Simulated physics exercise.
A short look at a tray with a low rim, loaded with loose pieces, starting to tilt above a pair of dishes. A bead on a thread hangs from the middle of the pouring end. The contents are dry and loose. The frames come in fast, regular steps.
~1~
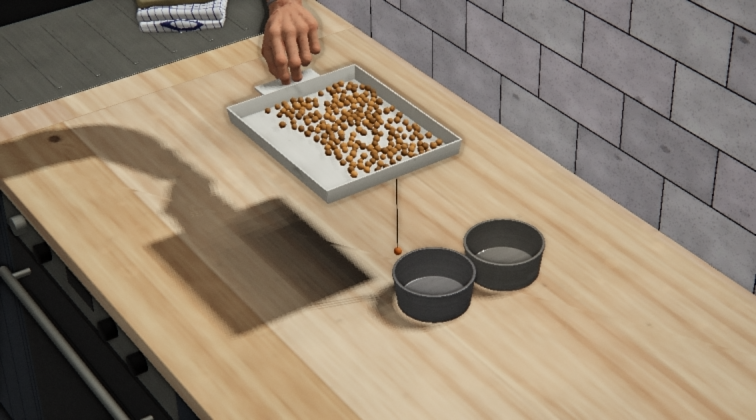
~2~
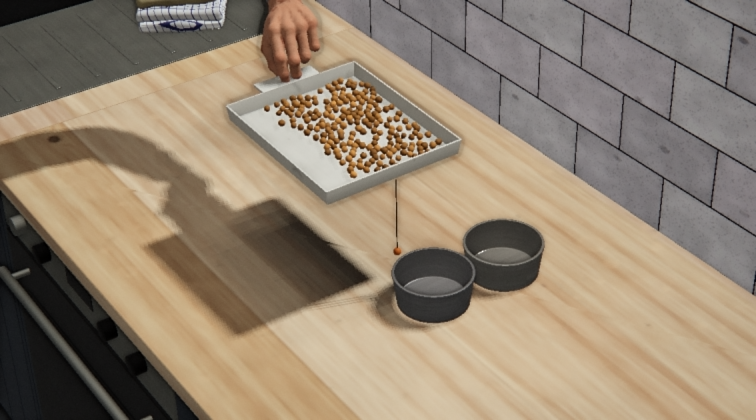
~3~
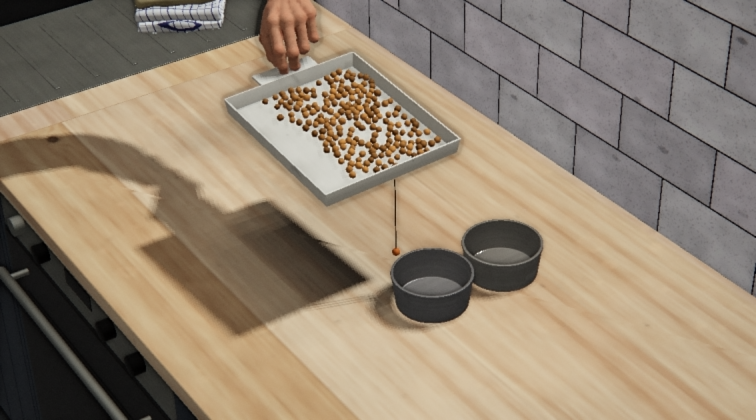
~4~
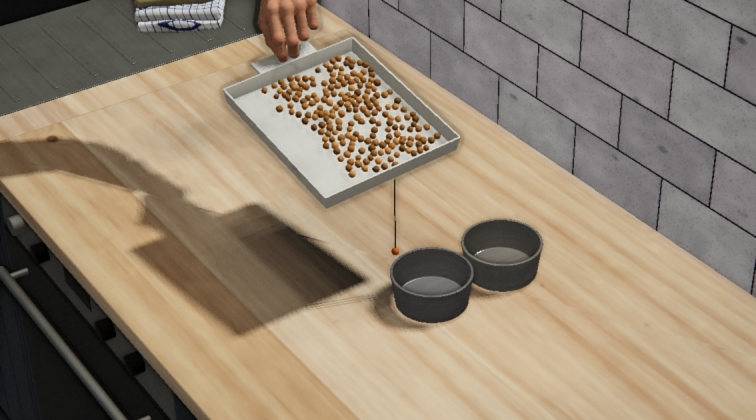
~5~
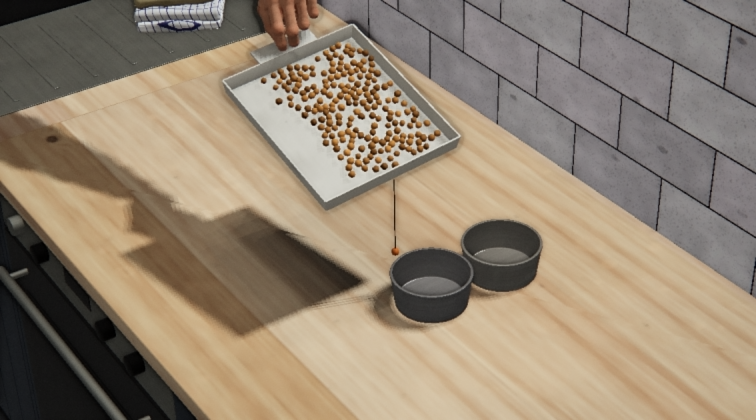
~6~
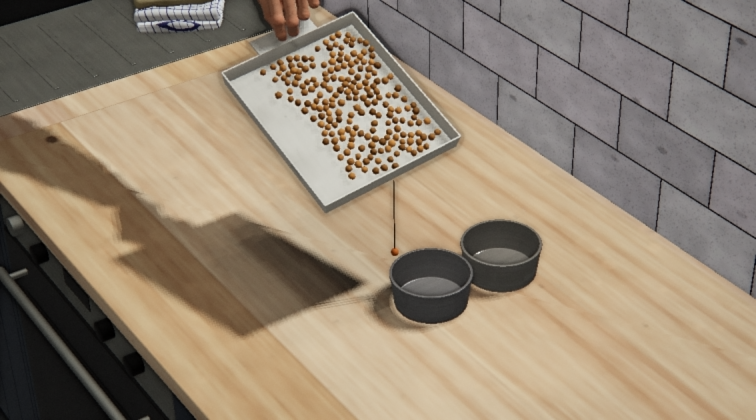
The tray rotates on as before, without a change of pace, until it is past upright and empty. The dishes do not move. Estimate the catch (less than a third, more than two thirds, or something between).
Caught overall: Under a third.
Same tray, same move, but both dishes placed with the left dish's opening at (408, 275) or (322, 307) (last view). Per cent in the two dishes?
First some 20, then 70 per cent.
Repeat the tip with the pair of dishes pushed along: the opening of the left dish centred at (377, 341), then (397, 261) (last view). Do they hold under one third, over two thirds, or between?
One: Under a third. Two: Under a third.
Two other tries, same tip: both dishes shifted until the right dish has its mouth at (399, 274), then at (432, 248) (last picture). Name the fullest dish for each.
First the left one, then left.
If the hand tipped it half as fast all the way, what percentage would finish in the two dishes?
Close to 10 per cent.
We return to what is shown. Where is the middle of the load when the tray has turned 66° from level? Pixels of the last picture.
Near (355, 169).
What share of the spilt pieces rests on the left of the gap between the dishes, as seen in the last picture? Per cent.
Roughly 100 in a hundred.
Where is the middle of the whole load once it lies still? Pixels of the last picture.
At about (360, 331).
Soon, tray tipped steeply; nearly all on the tray; a small part in the air.
A while on, tray tipped past a quarter turn; most on the tray; about a quarter outside both; a stray few in the air.
Towards the end, tray tipped past a quarter turn; a small part in the left dish; a stray few in the right dish; most outside both.
Finally, tray tipped past a quarter turn; a small part in the left dish; a stray few in the right dish; most outside both.
